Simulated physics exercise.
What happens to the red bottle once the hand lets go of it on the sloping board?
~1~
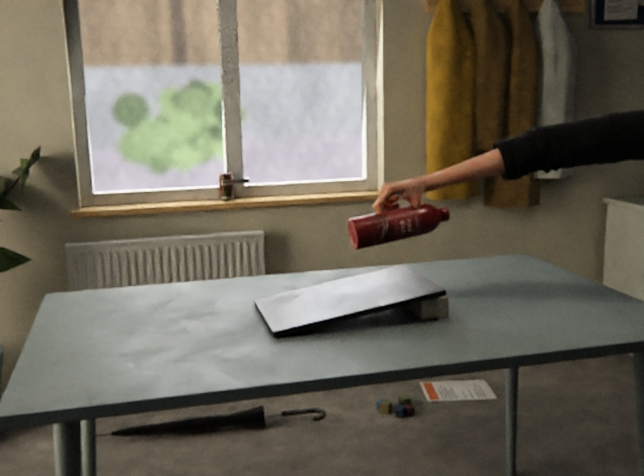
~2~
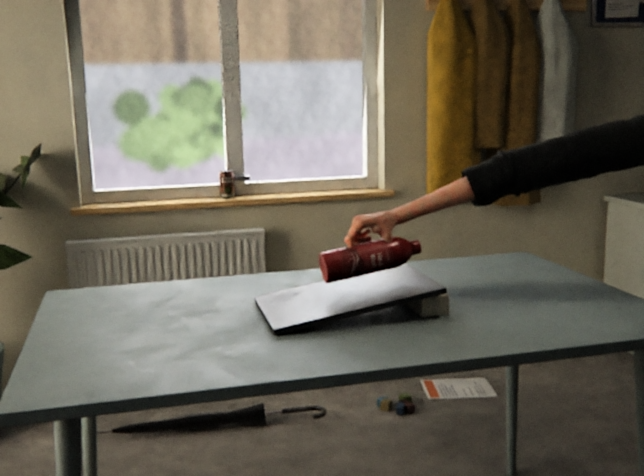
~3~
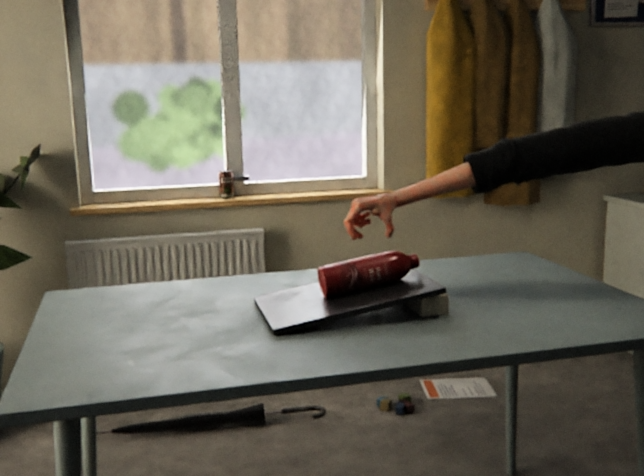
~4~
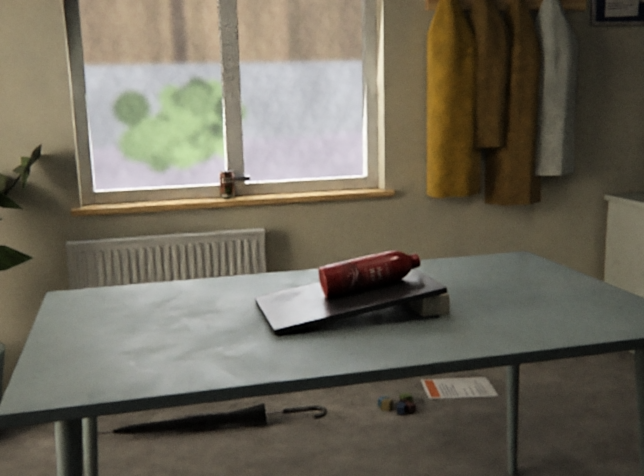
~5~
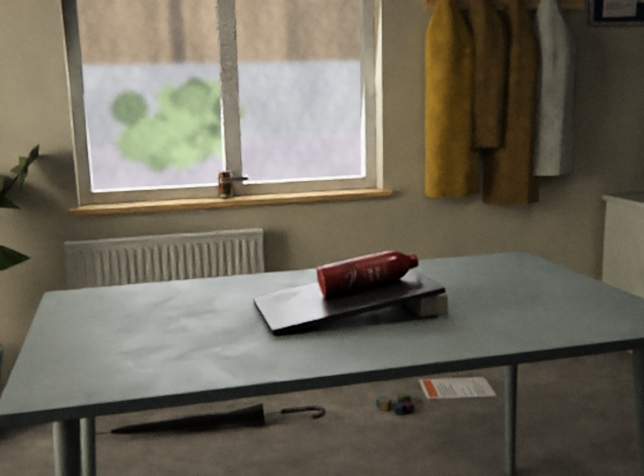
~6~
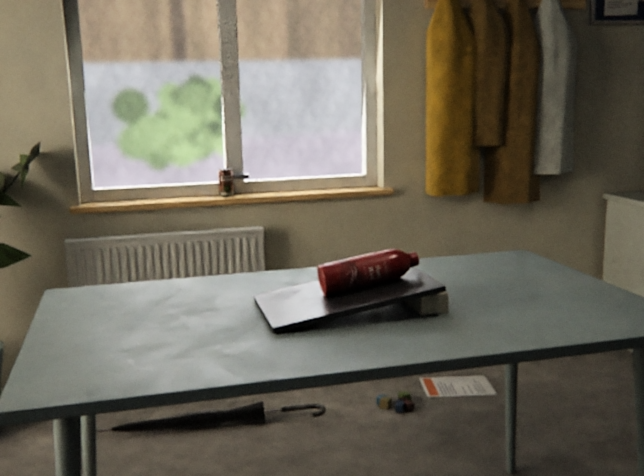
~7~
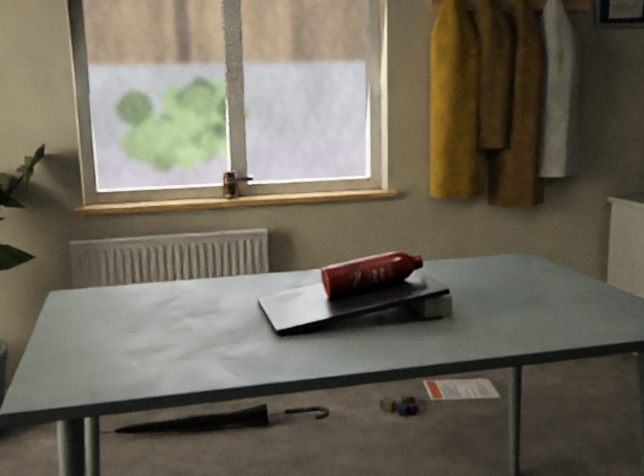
The red bottle stays at rest on its side on the sloping board, where the hand put it.
